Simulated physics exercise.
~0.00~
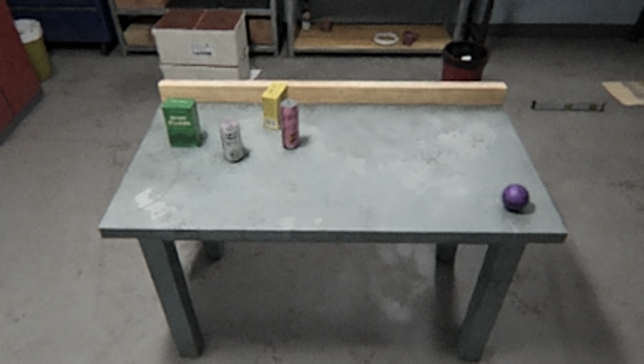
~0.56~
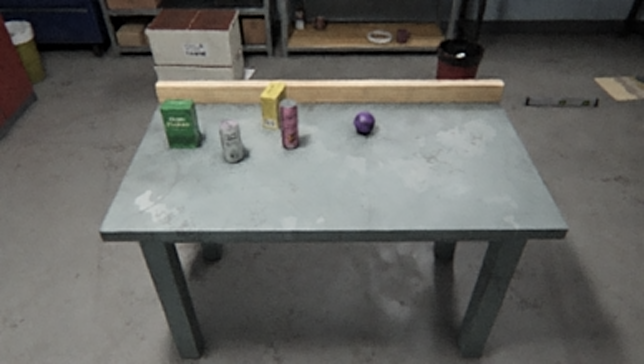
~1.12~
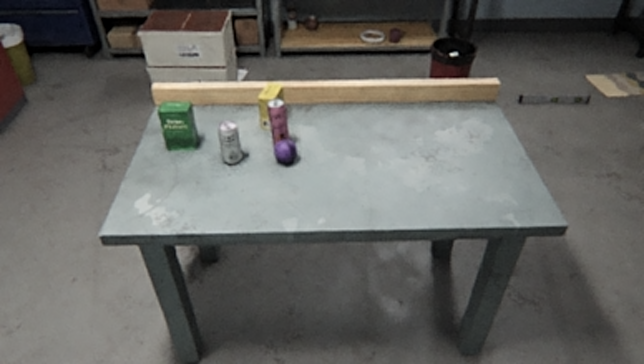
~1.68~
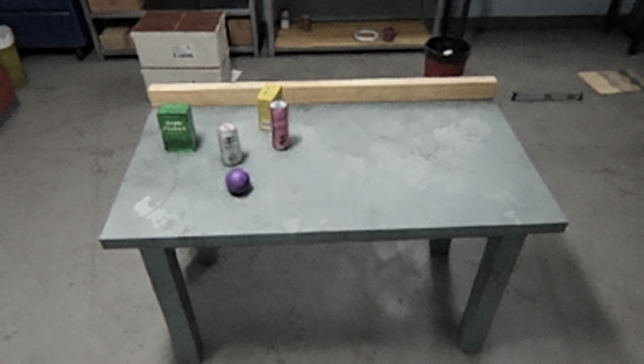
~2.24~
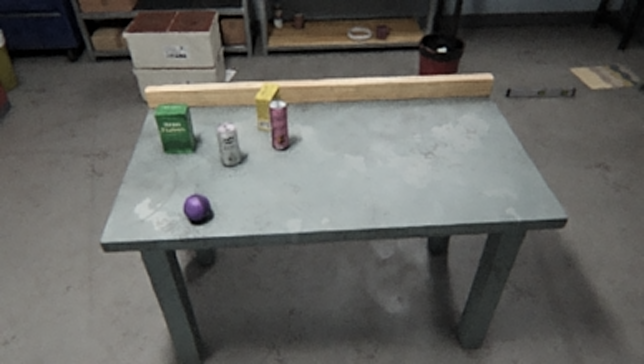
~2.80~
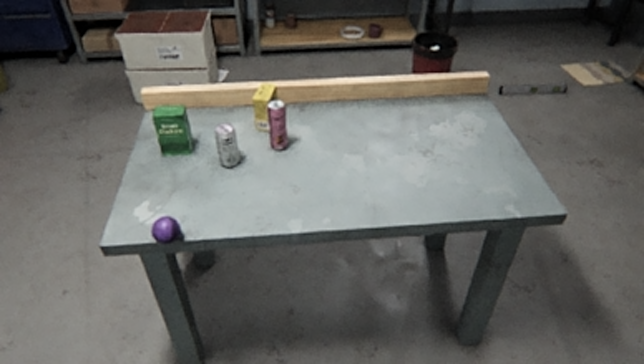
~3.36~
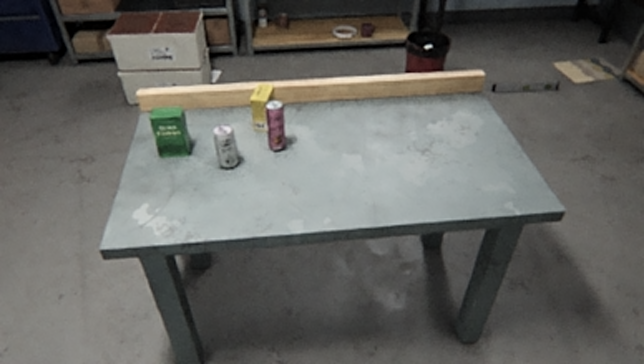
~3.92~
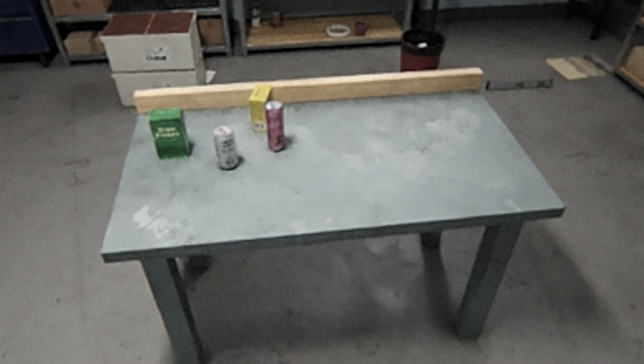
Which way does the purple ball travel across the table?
The purple ball travels to the left, going first toward the far rail and then back toward the near edge.
